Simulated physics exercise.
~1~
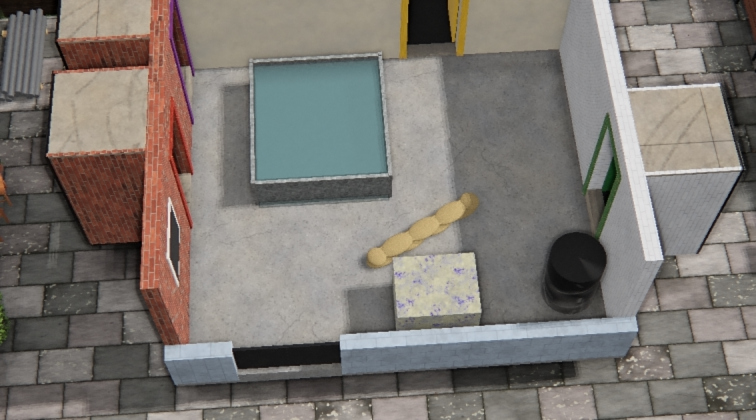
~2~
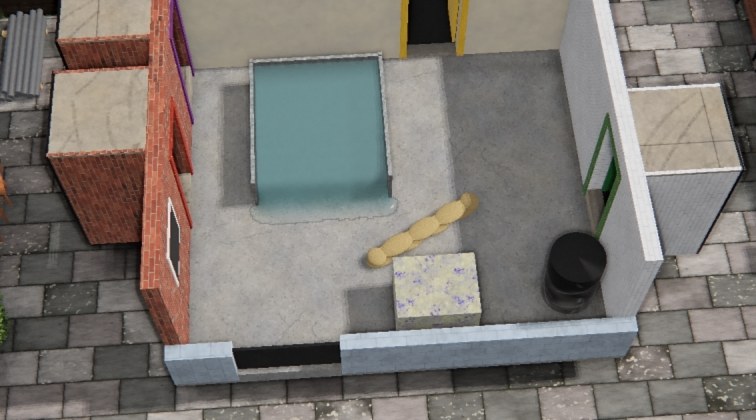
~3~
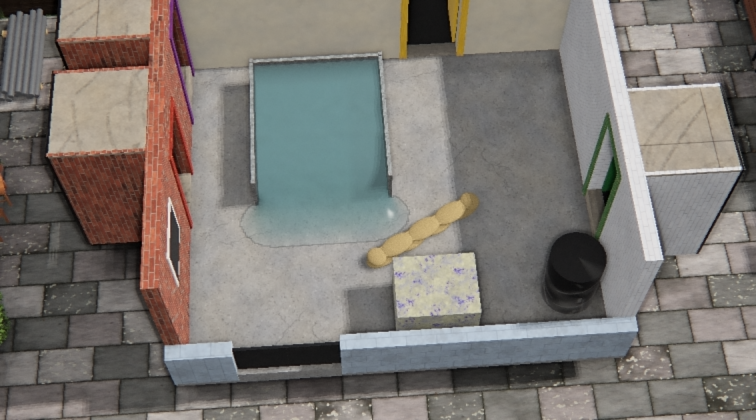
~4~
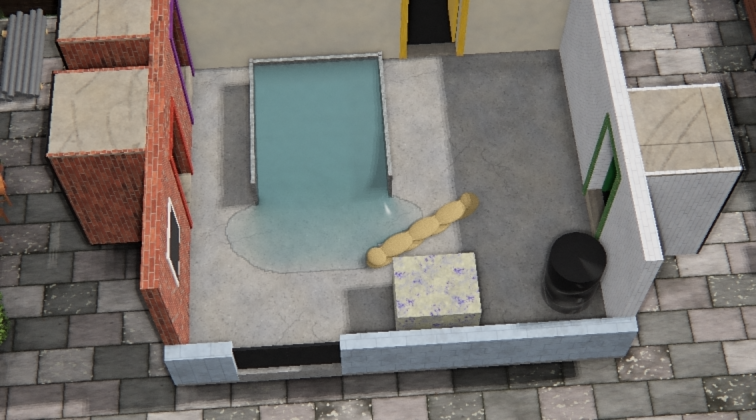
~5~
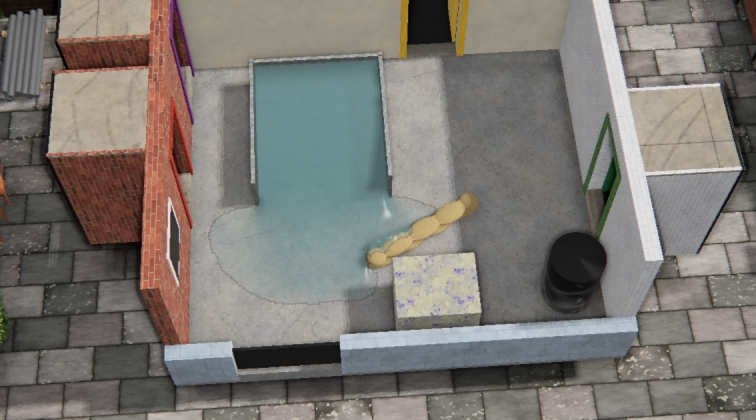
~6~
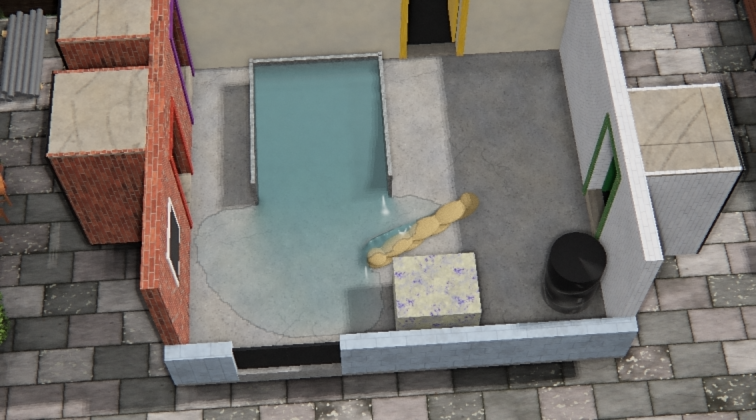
Water tank in a walled yard losing its front side, water pouring out and spreading across the concrete floor around a sandbag row.
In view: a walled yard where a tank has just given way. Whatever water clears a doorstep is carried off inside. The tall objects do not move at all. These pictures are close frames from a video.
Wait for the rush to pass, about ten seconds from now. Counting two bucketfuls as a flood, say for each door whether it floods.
Door by door: Purple door - not flooded; yellow door - not flooded; red door - flooded; green door - not flooded.
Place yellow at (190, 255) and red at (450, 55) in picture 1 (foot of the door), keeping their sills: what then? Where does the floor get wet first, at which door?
The yellow-painted one.
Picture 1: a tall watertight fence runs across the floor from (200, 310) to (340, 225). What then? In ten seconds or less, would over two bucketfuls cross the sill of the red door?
Door by door: Red tops the limit.
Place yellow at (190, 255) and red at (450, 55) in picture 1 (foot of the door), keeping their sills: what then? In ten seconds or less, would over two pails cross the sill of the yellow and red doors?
In that case the yellow door runs past it while the red door keeps within it.
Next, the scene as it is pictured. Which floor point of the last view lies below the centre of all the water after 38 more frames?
I'd say around (341, 212).
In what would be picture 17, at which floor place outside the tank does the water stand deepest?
Close to (190, 363), I'd say.
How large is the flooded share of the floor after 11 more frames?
I reckon 45 per cent or so.
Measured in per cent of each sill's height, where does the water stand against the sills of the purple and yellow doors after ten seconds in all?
40 and 80 %, in that order.
A moment on, water covers 35 % of the floor; the purple door not reached, the yellow door not reached, the red door not reached, the green door not reached.
Next, water covers 45 % of the floor; the purple door not reached, the yellow door not reached, the red door not reached, the green door not reached.
Then, water covers 75 % of the floor; the purple door not reached, the yellow door not reached, the red door wet at the sill, nothing in, the green door not reached.
Later, water covers 90 % of the floor; the purple door wet at the sill, nothing in, the yellow door wet at the sill, nothing in, the red door under two buckets in, the green door wet at the sill, nothing in.
In the end, water covers 95 % of the floor; the purple door wet at the sill, nothing in, the yellow door under two buckets in, the red door over two buckets in, the green door wet at the sill, nothing in.
